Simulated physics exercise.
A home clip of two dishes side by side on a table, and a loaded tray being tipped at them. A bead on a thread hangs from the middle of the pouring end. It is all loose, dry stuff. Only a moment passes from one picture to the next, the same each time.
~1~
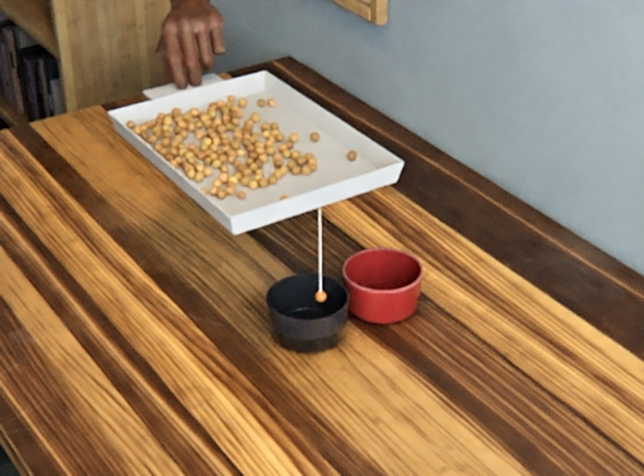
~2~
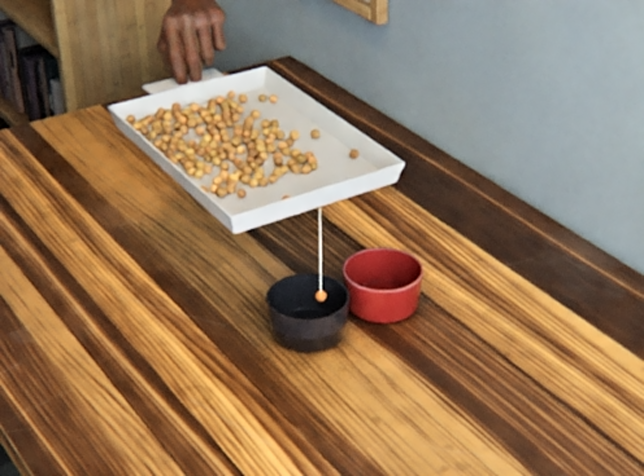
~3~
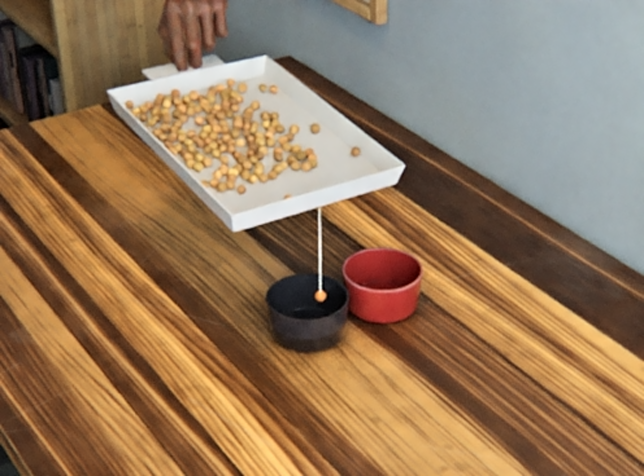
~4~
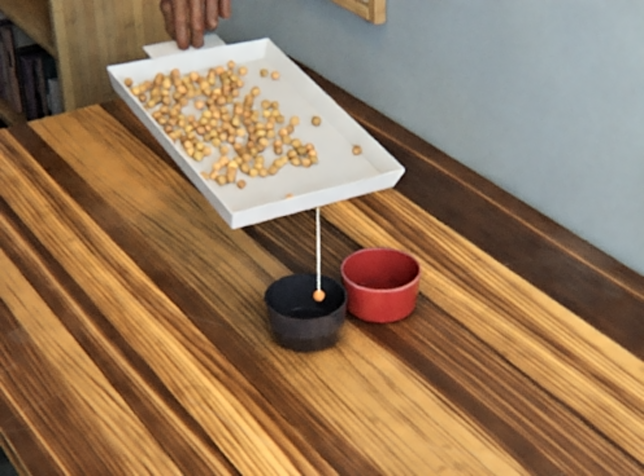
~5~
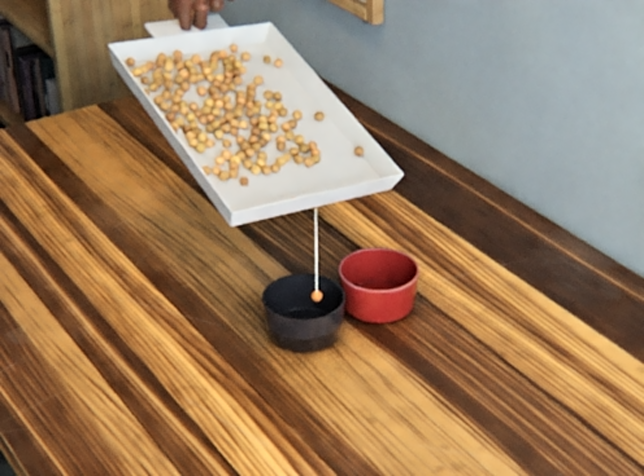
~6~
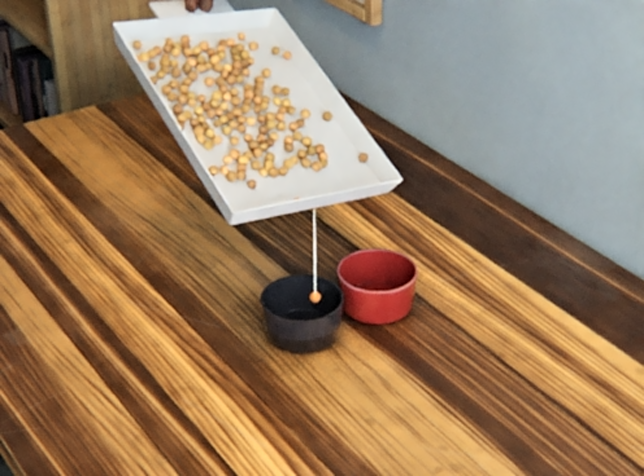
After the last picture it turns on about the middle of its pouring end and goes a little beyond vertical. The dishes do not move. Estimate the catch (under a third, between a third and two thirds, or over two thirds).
Together they catch less than a third.
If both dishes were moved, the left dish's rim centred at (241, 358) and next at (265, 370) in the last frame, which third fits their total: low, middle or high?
One: Under a third. Two: Under a third.
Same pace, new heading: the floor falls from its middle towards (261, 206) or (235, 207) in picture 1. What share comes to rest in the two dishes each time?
About 0 and 0 per cent.
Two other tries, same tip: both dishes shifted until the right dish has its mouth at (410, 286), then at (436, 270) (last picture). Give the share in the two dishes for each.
Roughly 50 per cent, and 40 per cent.
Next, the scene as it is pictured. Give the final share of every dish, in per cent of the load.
The left dish has 0 per cent, the right dish has 10.
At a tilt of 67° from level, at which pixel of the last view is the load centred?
Roughly at (379, 205).
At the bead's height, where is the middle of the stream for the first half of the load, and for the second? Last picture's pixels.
At about (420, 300), then at (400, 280).
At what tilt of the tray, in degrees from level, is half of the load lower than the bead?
Roughly 85°.
Just after the last frame, tray tipped steeply; roughly two thirds on the tray; just a few outside both; roughly a third in the air.
A moment on, tray tipped past a quarter turn; about a tenth on the tray; about a tenth in the right dish; the larger part outside both; about a tenth in the air.
Further on, tray tipped past a quarter turn; about a tenth in the right dish; almost all outside both.
When it is over, tray tipped past a quarter turn; not one in the left dish; about a tenth in the right dish; almost all outside both.
